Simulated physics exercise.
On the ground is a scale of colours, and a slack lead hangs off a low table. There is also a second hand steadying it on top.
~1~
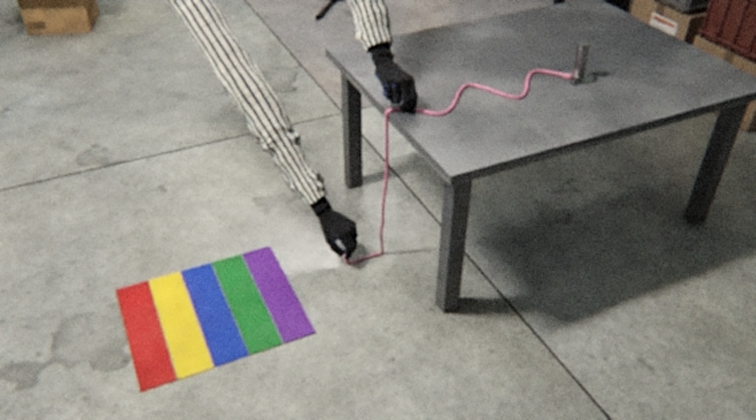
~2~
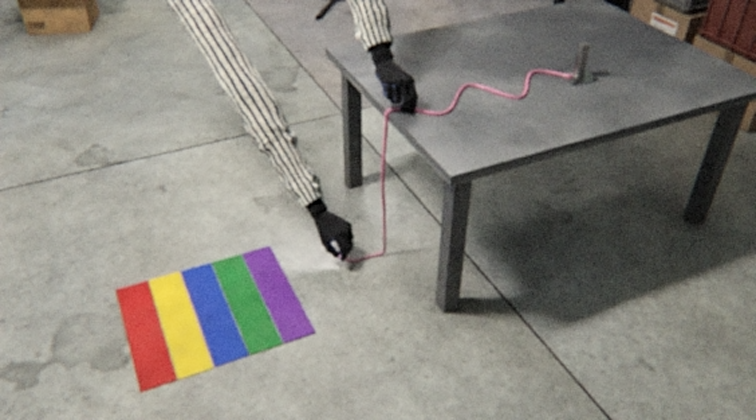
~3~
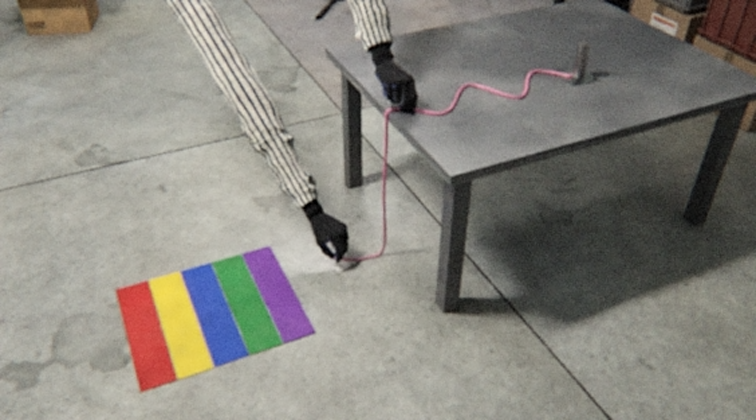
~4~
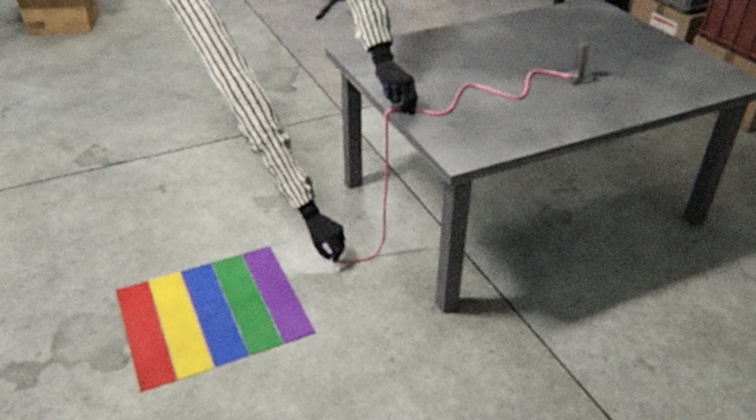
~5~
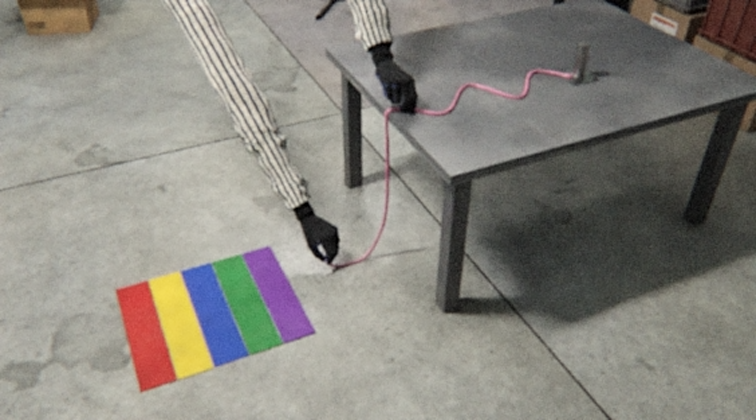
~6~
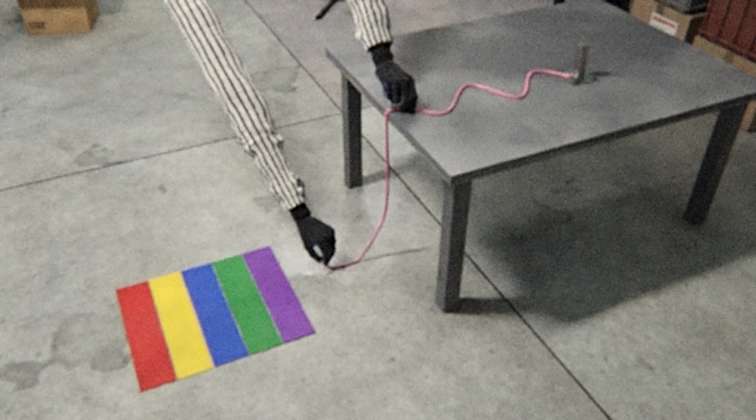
We see a gloved hand near the floor draw the end of a slack pink lead slightly left, toward a strip of coloured bands, while another hand stays at the edge of a low table, over which the lead hangs.
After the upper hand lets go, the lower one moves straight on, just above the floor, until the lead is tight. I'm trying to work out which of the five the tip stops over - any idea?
I would say the red one.
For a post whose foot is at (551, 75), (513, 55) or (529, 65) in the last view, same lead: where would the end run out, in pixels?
In order, it comes out close to (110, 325), (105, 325) and (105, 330).
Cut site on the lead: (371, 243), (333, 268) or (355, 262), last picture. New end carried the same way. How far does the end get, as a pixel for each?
First (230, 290), then (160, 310), then (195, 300).
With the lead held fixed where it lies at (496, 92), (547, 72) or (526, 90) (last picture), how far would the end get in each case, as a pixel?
Approximately (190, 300), (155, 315) and (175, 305) respectively.
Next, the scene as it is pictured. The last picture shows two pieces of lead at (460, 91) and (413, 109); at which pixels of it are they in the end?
They go to (418, 108) and to (345, 148).
Soon after, end near (201, 299); over blue.
After that, end near (163, 310); over yellow.
At the stop, end near (140, 317); over red. It gets as far as the red strip.
